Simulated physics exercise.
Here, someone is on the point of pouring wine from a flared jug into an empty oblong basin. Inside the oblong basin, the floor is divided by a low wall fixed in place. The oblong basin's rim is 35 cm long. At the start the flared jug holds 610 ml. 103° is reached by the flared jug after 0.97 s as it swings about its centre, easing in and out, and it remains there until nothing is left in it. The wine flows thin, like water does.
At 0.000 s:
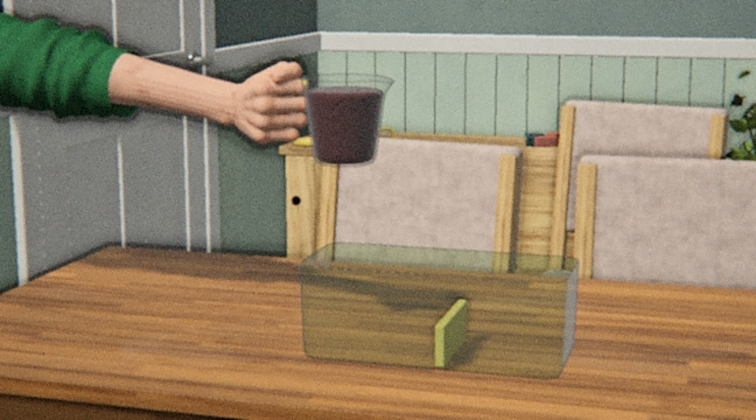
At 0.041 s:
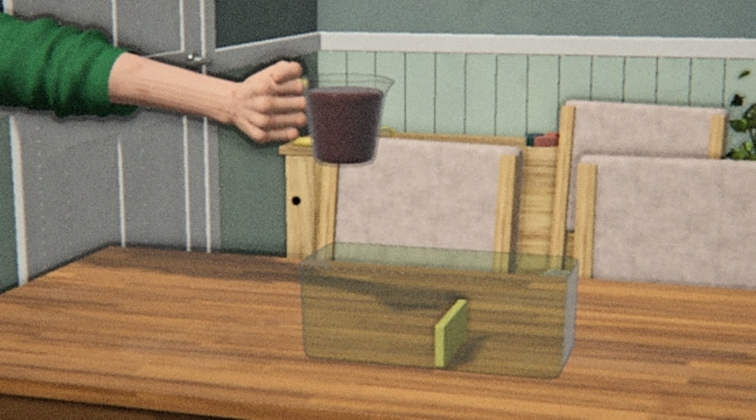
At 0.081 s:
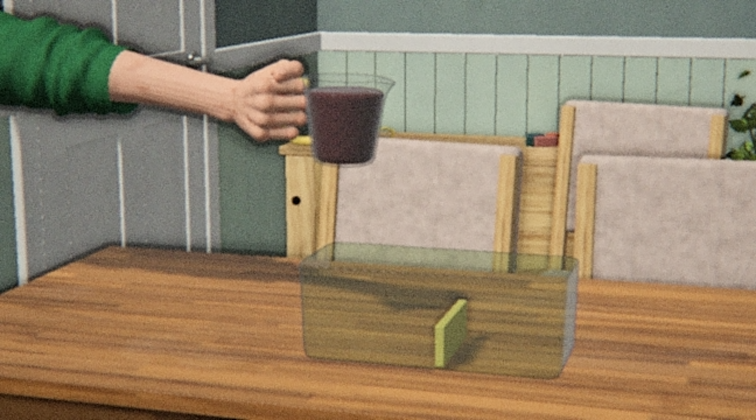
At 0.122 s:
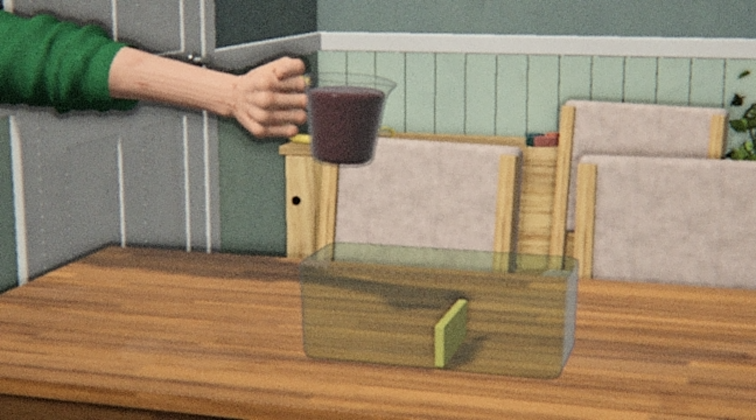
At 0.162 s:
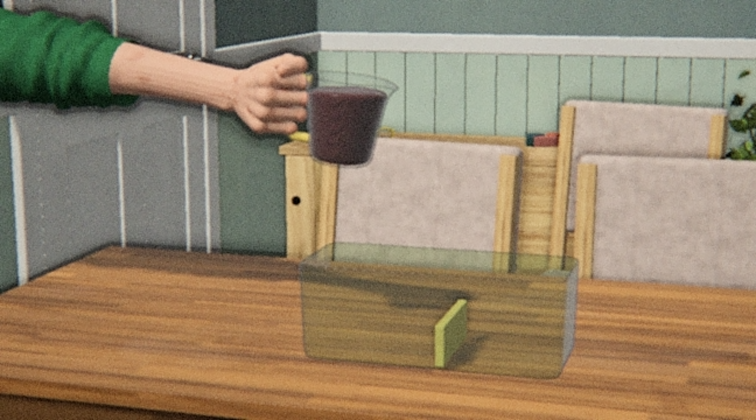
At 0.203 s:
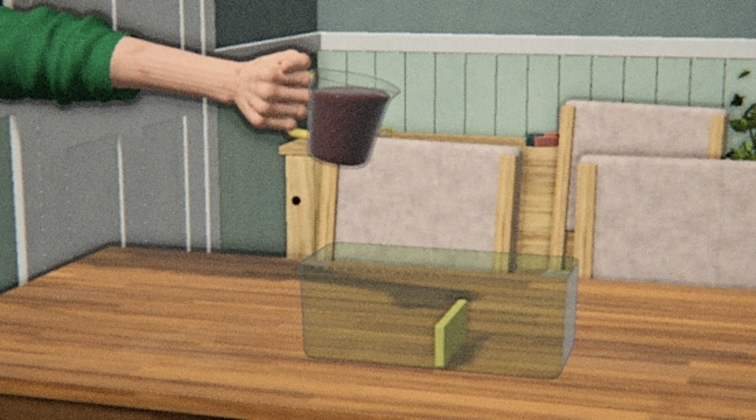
A hand in a green sleeve held a clear jug of dark red liquid above an empty see-through basin on a wooden table, then slowly tilted the jug slightly to the right.
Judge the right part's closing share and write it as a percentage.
I would judge it at 52 per cent.
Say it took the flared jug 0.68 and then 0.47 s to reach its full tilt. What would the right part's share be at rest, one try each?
The first try gives 40 percent and the second 30 percent.
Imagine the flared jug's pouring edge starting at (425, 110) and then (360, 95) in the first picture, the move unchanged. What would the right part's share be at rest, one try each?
Respectively 90 and 5 %.
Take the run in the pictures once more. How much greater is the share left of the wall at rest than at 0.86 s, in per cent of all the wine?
Roughly 32 in a hundred.
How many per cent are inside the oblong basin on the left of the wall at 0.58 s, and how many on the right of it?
About 2 left, 2 right.
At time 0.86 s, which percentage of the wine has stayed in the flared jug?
Near 18 in a hundred.
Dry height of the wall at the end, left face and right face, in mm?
Left about 42 mm, right about 38 mm.
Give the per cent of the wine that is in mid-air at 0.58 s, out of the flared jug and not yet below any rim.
It comes to roughly 22 per cent.
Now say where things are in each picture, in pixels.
The first frame shows tilt 0°; pouring edge (394, 81); surface from (309, 89) to (384, 92); the oblong basin's rim runs from (315, 255) to (572, 272); the wall's top is at (452, 314).
The second frame shows tilt 0°; pouring edge (394, 81); surface from (310, 89) to (385, 92).
The third frame shows tilt 2°; pouring edge (395, 82); surface from (311, 89) to (385, 93).
The fourth frame shows tilt 4°; pouring edge (397, 85); surface from (312, 89) to (386, 93).
The fifth frame shows tilt 7°; pouring edge (398, 88); surface from (313, 89) to (388, 94).
The sixth frame shows tilt 11°; pouring edge (400, 91); surface from (315, 90) to (391, 96).
After 0.58 s the tilt is 68° and 74 per cent is still to pour, 2 is left of the wall and 2 right of it.
After 0.86 s the tilt is 100° and 19 per cent is still to pour, 15 is left of the wall and 41 right of it.
After 1.15 s the tilt is 103° and 1 per cent is still to pour, 44 is left of the wall and 52 right of it.
After 1.47 s the tilt is 103° and 0 per cent is still to pour, 47 is left of the wall and 52 right of it.
In the end 47 per cent lies left of the wall, 52 right of it and 1 outside.
